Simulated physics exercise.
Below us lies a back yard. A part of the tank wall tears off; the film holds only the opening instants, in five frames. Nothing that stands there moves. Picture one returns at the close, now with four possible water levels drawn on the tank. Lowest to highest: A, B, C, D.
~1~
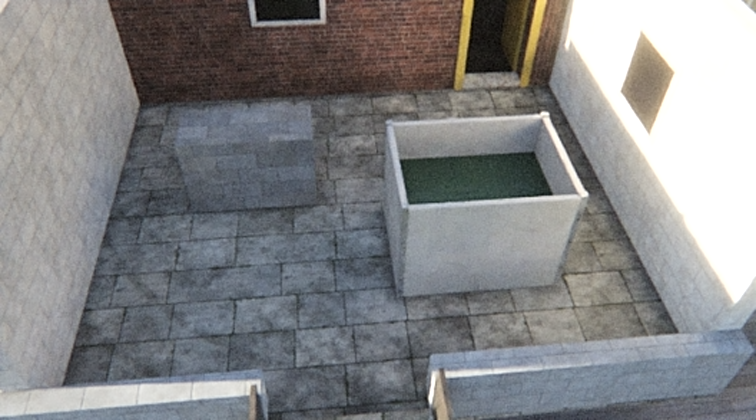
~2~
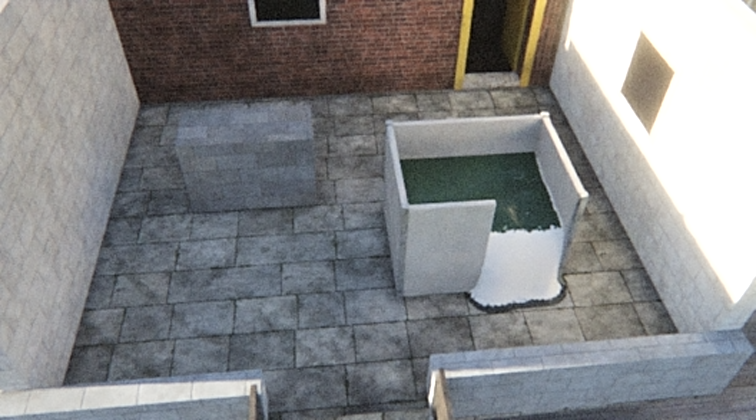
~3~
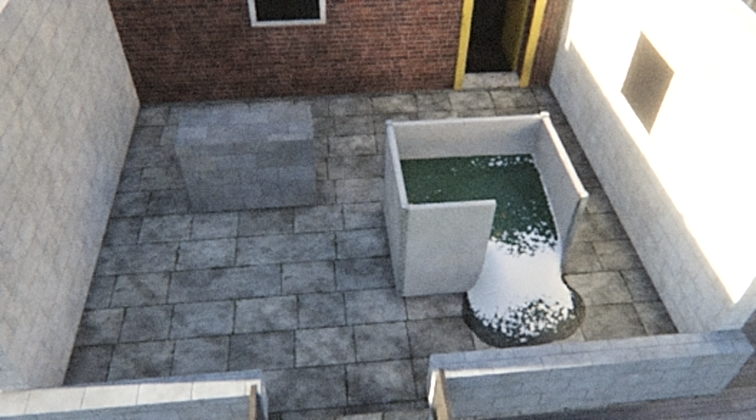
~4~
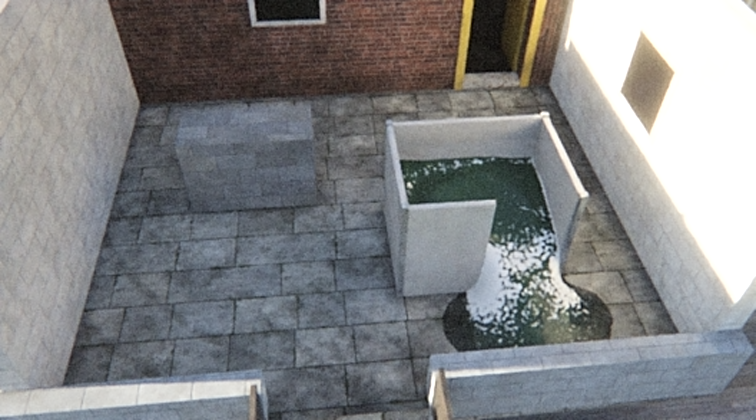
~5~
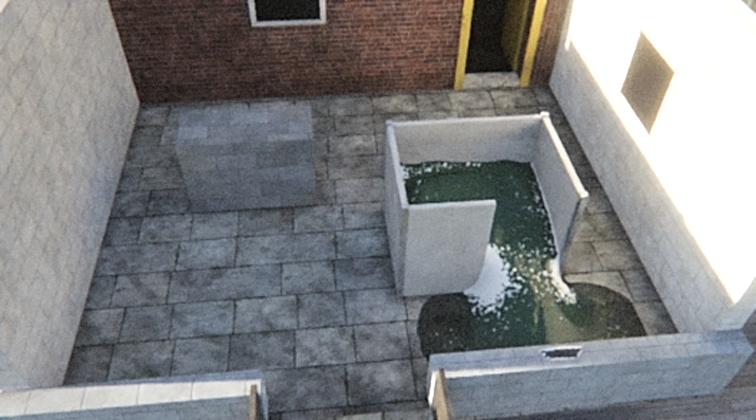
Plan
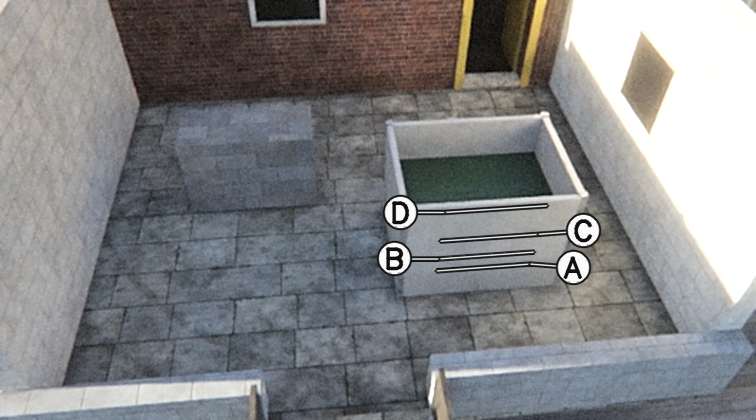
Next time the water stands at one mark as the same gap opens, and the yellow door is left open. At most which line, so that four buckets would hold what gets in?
B.
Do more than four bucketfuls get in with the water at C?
Yes, it does.
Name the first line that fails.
That would be C.
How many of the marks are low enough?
Two.
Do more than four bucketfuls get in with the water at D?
Yes, that goes wrong.
On the marked copy, A at (483, 267); B at (486, 255); C at (490, 237); D at (495, 209); from the bottom up A, B, C, D.
For line A, nothing gets over.
For line B, a bucket or two gets in.
For line C, about 10 bucketfuls get in.
For line D, dozens of bucketfuls pour in.
